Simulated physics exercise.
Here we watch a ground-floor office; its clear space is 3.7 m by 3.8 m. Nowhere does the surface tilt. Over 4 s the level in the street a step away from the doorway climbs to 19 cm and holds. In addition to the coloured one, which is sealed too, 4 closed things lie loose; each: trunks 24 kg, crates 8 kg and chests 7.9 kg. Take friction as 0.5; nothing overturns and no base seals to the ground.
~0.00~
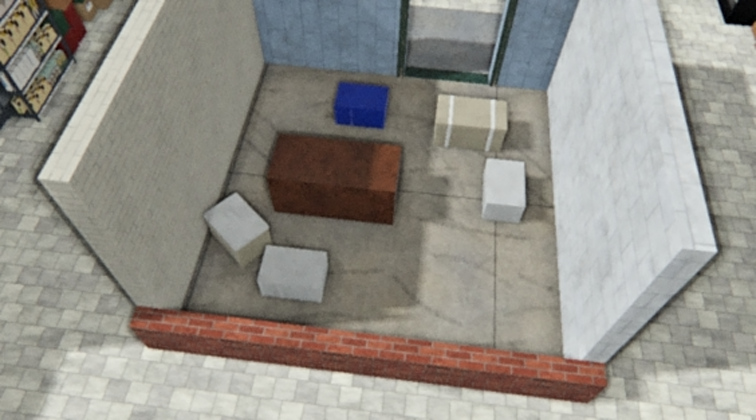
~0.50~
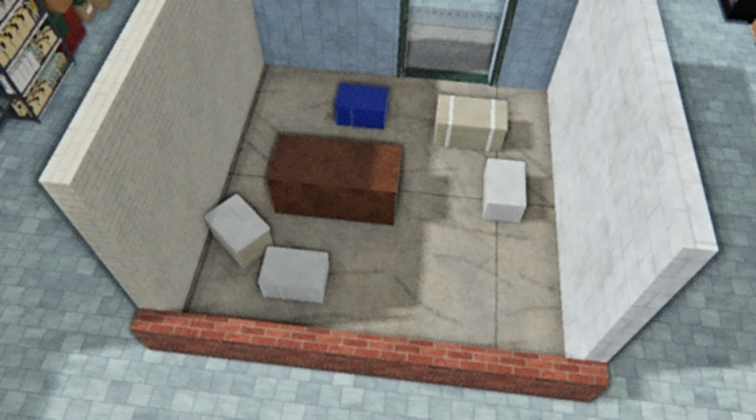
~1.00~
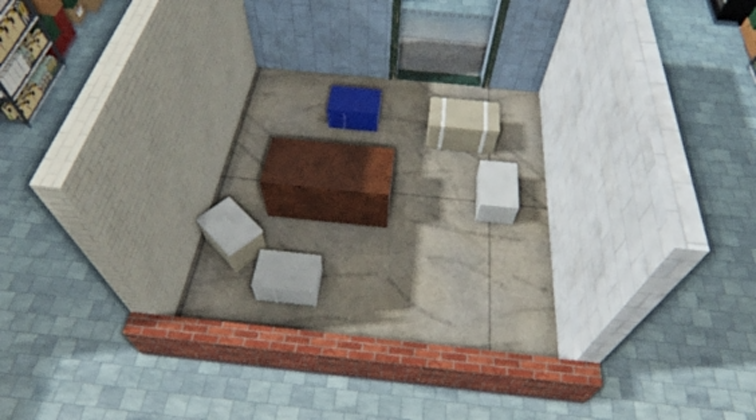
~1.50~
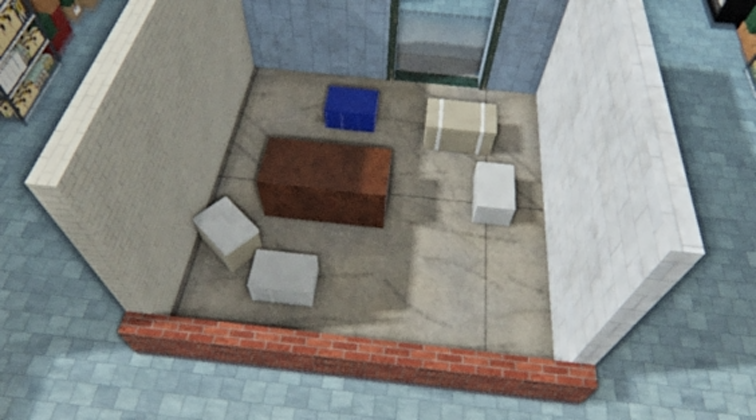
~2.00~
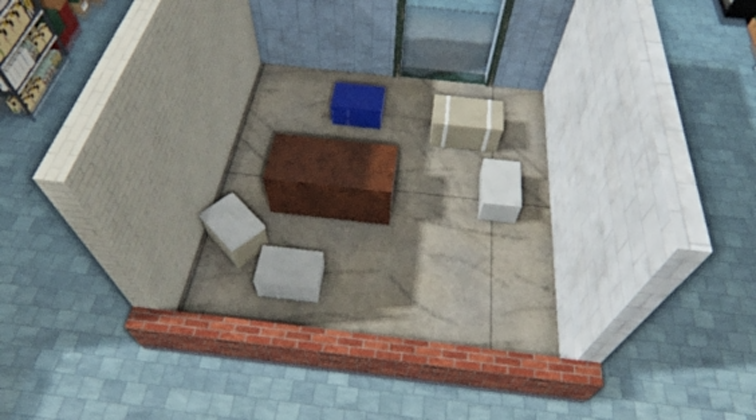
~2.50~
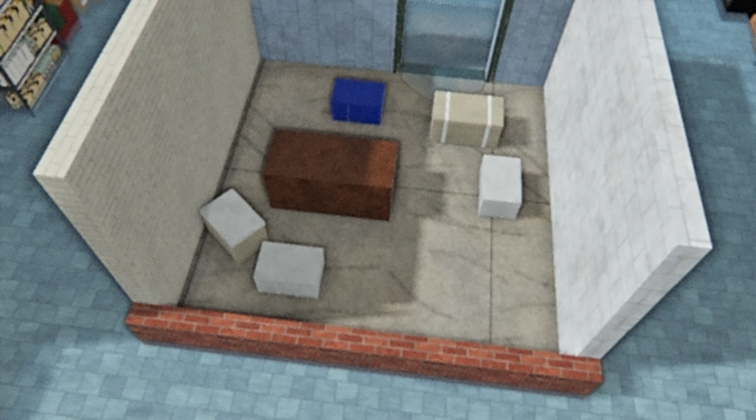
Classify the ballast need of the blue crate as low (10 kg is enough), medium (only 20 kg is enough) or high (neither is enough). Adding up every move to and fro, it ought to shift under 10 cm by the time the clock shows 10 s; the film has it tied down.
Medium.
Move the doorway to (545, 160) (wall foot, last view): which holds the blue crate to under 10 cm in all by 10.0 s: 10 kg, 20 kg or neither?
Under that setup, the heavy option is needed.
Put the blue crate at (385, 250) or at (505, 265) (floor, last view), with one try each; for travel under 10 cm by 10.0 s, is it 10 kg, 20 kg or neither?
In order, heavier load succeeds alone and no load succeeds.
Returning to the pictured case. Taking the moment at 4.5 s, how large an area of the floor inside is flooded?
That flooded area is roughly 3.5 m2.
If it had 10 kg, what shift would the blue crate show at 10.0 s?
I'd put it at roughly 60 cm.
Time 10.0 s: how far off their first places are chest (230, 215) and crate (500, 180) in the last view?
In that order: 5 cm, 150 cm.
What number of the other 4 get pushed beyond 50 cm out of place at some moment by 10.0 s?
It works out to 2.
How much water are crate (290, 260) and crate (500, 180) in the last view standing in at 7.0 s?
0 and 6 cm.
After 3.5 s the blue crate would be 0 cm from its start with 10 kg and 0 cm from its start with 20 kg; 1 cm of water round it then.
After 4.5 s the blue crate would be 11 cm from its start with 10 kg and 0 cm from its start with 20 kg; 3 cm of water round it then.
After 7.0 s the blue crate would be 20 cm from its start with 10 kg and 0 cm from its start with 20 kg; 4 cm of water round it then.
After 10.0 s the blue crate would be 60 cm from its start with 10 kg and 0 cm from its start with 20 kg; 5 cm of water round it then.
